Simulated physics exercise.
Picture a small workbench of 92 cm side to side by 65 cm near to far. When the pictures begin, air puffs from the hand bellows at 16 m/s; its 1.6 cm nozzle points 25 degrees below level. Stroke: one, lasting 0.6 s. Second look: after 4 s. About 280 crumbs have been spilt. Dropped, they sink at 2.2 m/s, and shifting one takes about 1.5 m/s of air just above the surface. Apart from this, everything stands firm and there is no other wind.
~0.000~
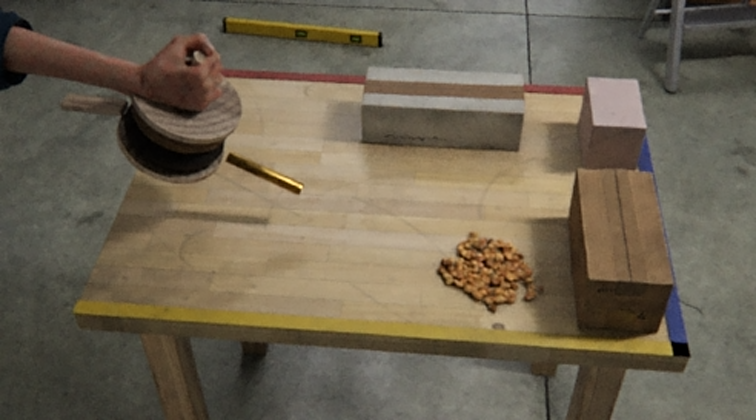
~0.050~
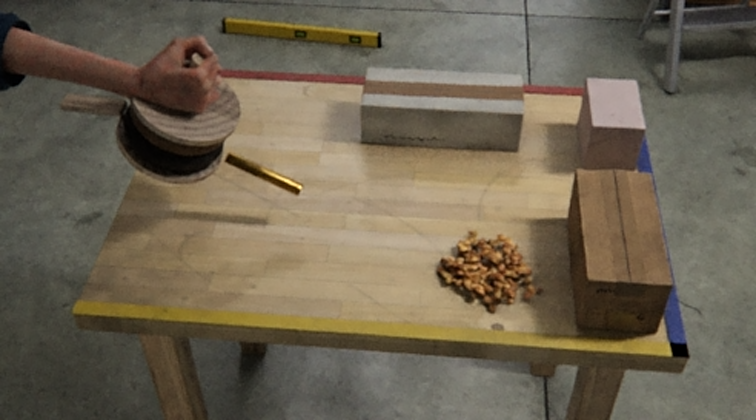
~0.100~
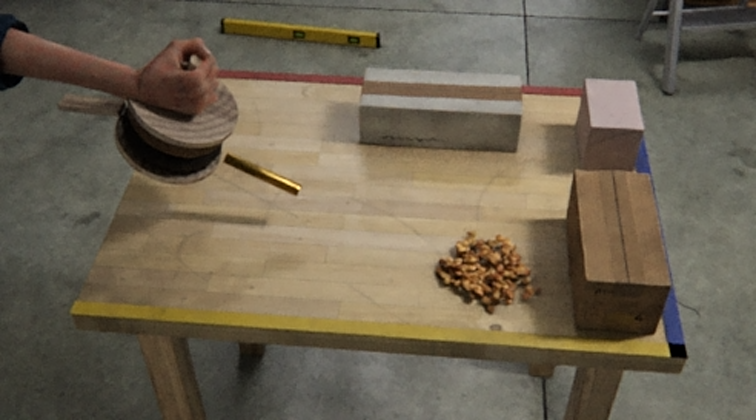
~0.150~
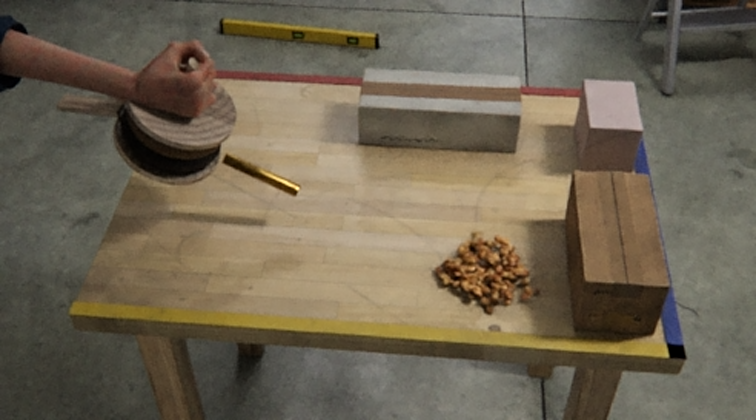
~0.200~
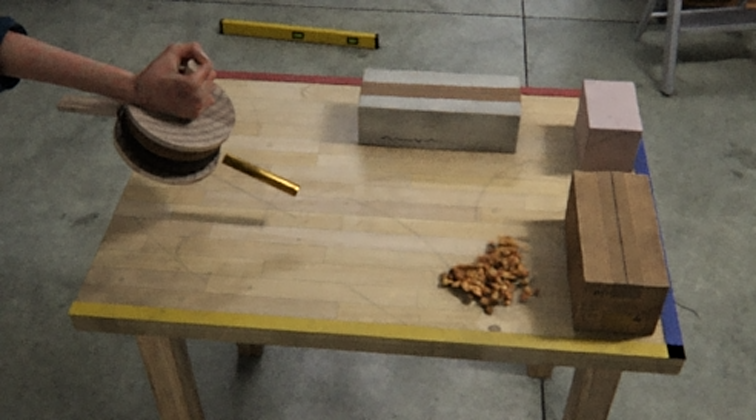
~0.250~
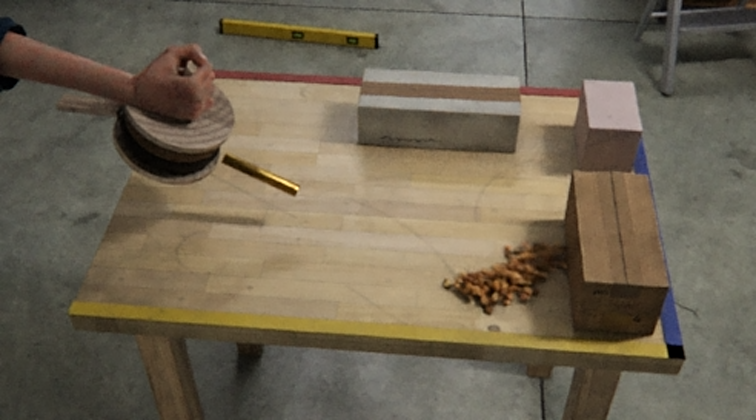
Small brown crumbs lie still on a workbench, then slide right toward a wooden box.
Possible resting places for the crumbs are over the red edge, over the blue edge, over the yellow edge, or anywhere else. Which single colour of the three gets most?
Most go over the yellow edge.
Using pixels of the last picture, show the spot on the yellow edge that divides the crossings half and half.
(551, 350).
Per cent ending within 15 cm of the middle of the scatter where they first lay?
About 40 %.
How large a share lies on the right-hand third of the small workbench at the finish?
Roughly 60 %.
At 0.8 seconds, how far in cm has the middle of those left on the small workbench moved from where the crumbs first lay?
It comes to near 15 cm.
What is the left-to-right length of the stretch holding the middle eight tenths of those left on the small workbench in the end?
Roughly 0 cm from left to right.
After 0.8 s the count stands so, 0 % are over the blue edge, 0 % over the red edge and 44 % over the yellow edge; the middle of those left on the top is near (574, 285).
After 1.3 s the count stands so, 0 % are over the blue edge, 0 % over the red edge and 44 % over the yellow edge; the middle of those left on the top is near (573, 287).
After 2.2 s the count stands so, 0 % are over the blue edge, 0 % over the red edge and 44 % over the yellow edge; the middle of those left on the top is near (573, 287).
After 4.0 s, at the end, 0 % are over the blue edge, 0 % over the red edge and 44 % over the yellow edge; the middle of those left on the top is near (573, 287).
